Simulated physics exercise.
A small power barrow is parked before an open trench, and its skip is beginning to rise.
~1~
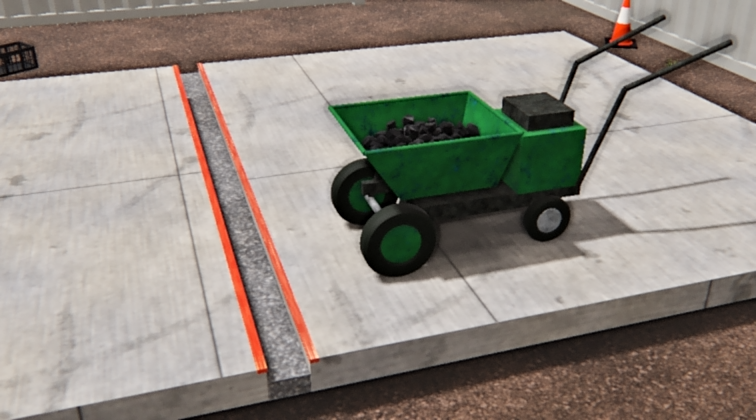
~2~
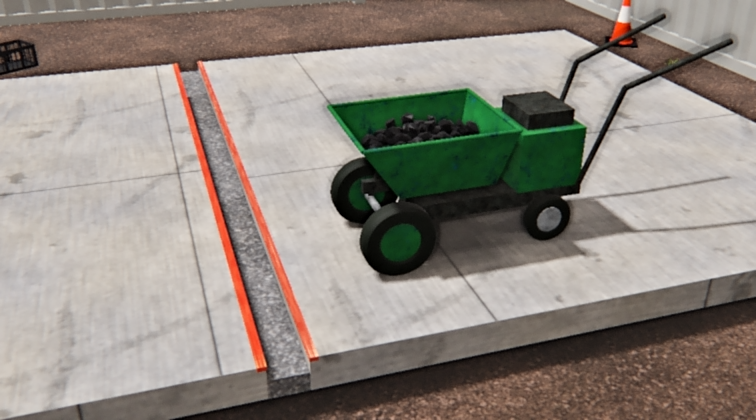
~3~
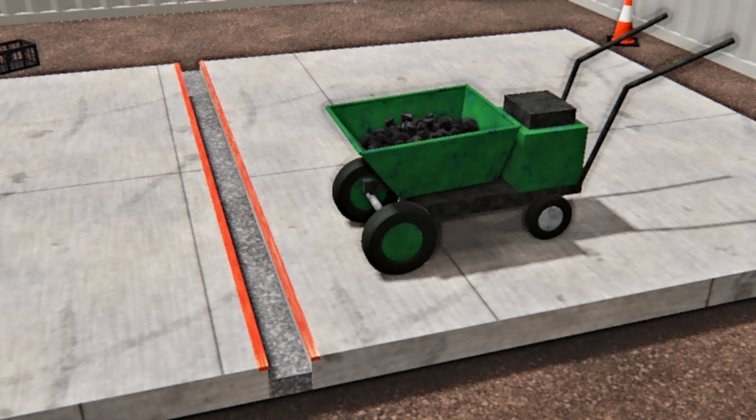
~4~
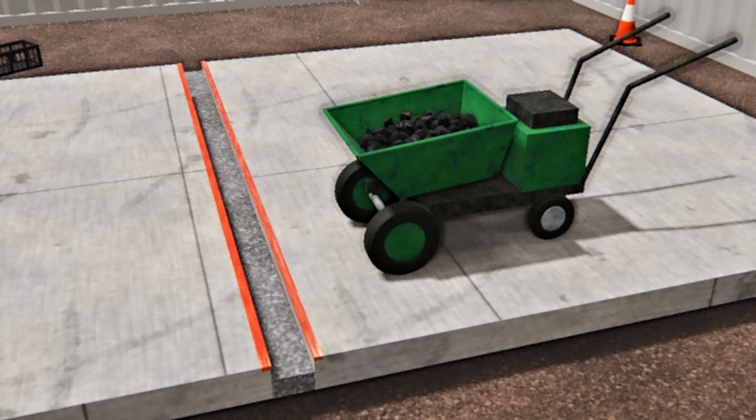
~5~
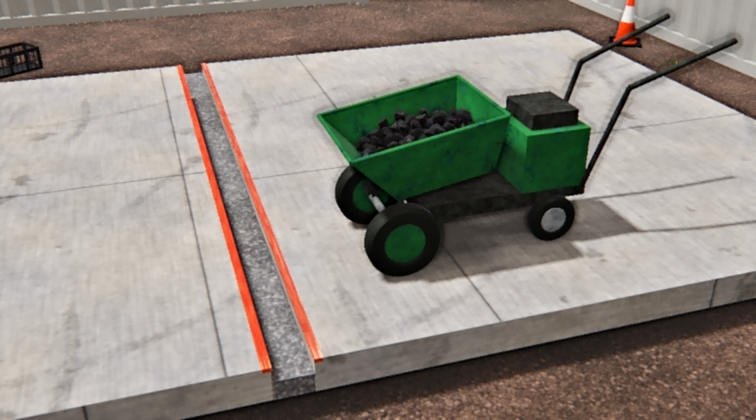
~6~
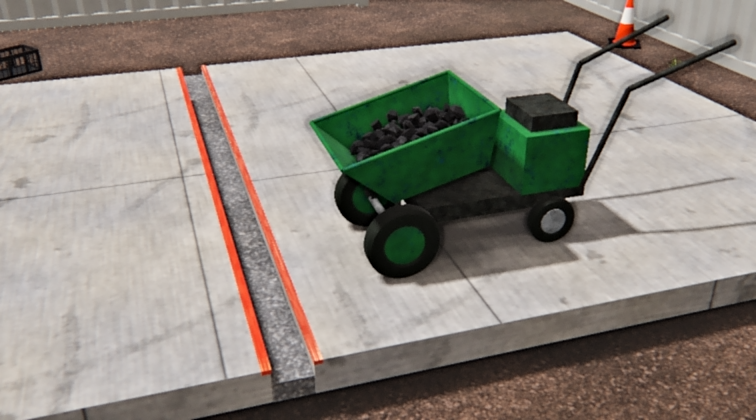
Green skip of a parked power barrow tilting slowly toward the left, carrying dark lumps, beside a narrow orange-edged trench in concrete.
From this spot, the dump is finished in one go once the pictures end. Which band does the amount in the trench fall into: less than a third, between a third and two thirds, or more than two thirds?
It falls into the band between a third and two thirds.
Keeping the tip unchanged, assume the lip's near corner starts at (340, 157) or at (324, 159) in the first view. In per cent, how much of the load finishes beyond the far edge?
First try: Some 40 %; second try: 60 %.
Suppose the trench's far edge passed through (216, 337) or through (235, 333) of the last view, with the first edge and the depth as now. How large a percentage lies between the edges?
First case 80 %, second case 70 %.
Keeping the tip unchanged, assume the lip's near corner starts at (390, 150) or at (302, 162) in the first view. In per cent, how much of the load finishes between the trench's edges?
Position 1 near 40 %, position 2 near 0 %.
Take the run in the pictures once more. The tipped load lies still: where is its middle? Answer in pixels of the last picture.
(259, 263).
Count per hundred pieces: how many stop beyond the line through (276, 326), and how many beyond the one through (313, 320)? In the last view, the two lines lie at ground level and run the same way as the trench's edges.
Near 30 % and 80 %.
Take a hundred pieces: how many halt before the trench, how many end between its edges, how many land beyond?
Short 10, between 55, beyond 15 per cent.
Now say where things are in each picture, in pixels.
Lip of the skip at (365, 154), level; top of the load at (426, 141), lumps of coal; first edge of the trench at (299, 319); far edge at (250, 328), the trench under half as wide as the skip, and shallow for its width, in the first picture.
Lip of the skip at (364, 153), level; top of the load at (425, 139), in the second picture.
Lip of the skip at (361, 154), tipped barely; top of the load at (424, 138), in the third picture.
Lip of the skip at (358, 157), tipped a little; top of the load at (434, 135), in the fourth picture.
Lip of the skip at (351, 163), tipped a little; top of the load at (429, 134), in the fifth picture.
Lip of the skip at (343, 171), tipped clearly; top of the load at (442, 128); first edge of the trench at (303, 321); far edge at (254, 330), in the sixth picture.
Soon after the last picture, skip tipped steeply; all in the skip.
A little later, skip tipped steeply; most in the skip; a stray few short of the trench; a small part in or heaped over the trench; a stray few beyond it.
Later still, skip tipped right over; about a quarter in the skip; a small part short of the trench; about half in or heaped over the trench; a small part beyond it.
By the end, skip tipped right over; about a quarter in the skip; a small part short of the trench; about half in or heaped over the trench; a small part beyond it.
